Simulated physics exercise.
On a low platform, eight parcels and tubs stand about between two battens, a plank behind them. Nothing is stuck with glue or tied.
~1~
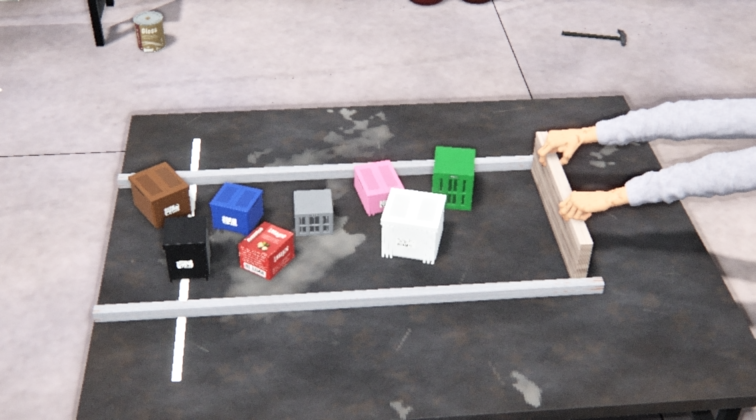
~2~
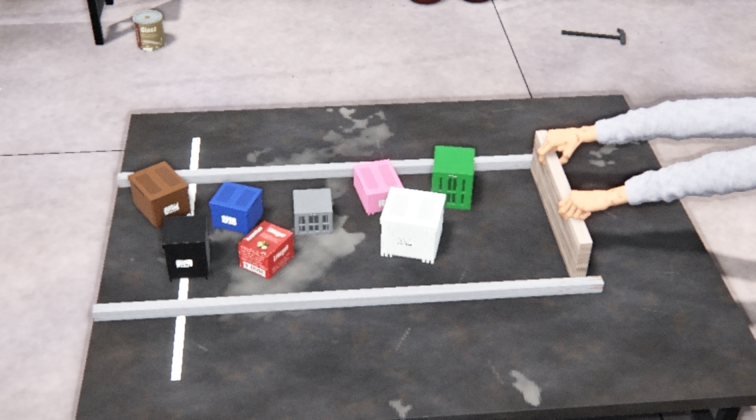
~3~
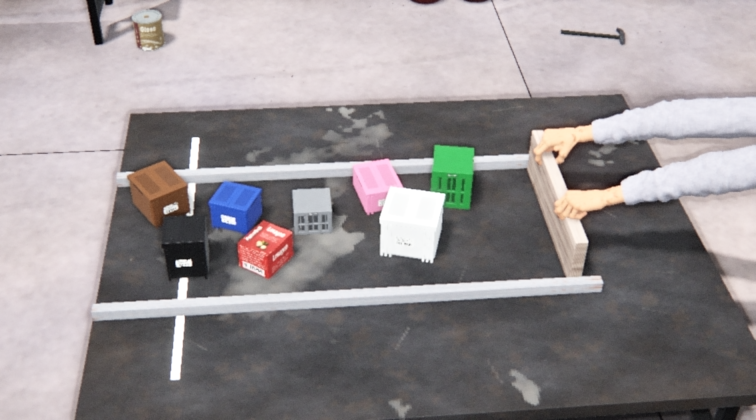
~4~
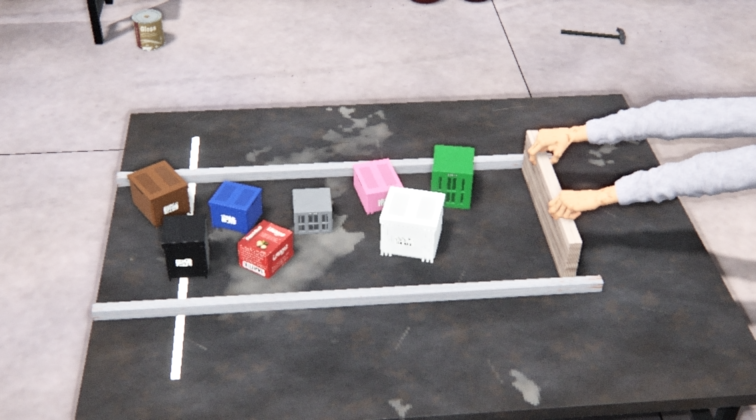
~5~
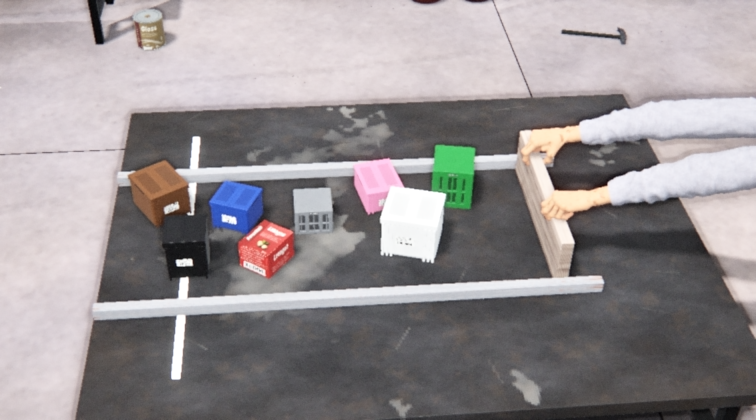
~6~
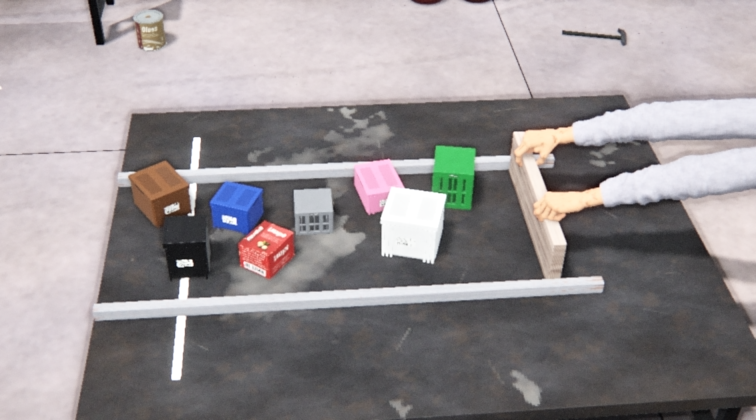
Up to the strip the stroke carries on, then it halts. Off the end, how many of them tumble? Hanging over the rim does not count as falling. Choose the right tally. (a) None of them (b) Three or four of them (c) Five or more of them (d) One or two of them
(b) Three or four of them.
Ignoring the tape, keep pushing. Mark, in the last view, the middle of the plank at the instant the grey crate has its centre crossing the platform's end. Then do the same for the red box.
(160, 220) and then (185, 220), give or take.
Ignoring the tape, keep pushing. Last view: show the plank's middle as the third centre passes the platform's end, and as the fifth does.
It sits around (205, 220) and after that around (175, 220).
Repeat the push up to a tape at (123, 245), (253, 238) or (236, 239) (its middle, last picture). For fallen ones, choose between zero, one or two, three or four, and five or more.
Taking them in turn, five or more; not one; either one or two.
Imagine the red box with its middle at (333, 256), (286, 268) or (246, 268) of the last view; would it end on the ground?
Going through the three places, it is not lost; is not lost; is not lost.
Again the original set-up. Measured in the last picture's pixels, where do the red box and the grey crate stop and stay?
The red box at (107, 267), the grey crate at (136, 226).
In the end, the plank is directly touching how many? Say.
Count: 2.
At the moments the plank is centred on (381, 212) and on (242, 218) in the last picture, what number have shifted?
I count 4 first and 8 after.
A little later, none off yet; brown tote at rest near (161, 195); black tote at rest near (188, 248); blue tote at rest near (238, 208).
Next, none off yet; brown tote at rest near (160, 194); black tote at rest near (187, 248); blue tote shifted about its own width near (208, 207).
When it is over, the number that fall off is three or four; down, blue tote, black tote and brown tote.
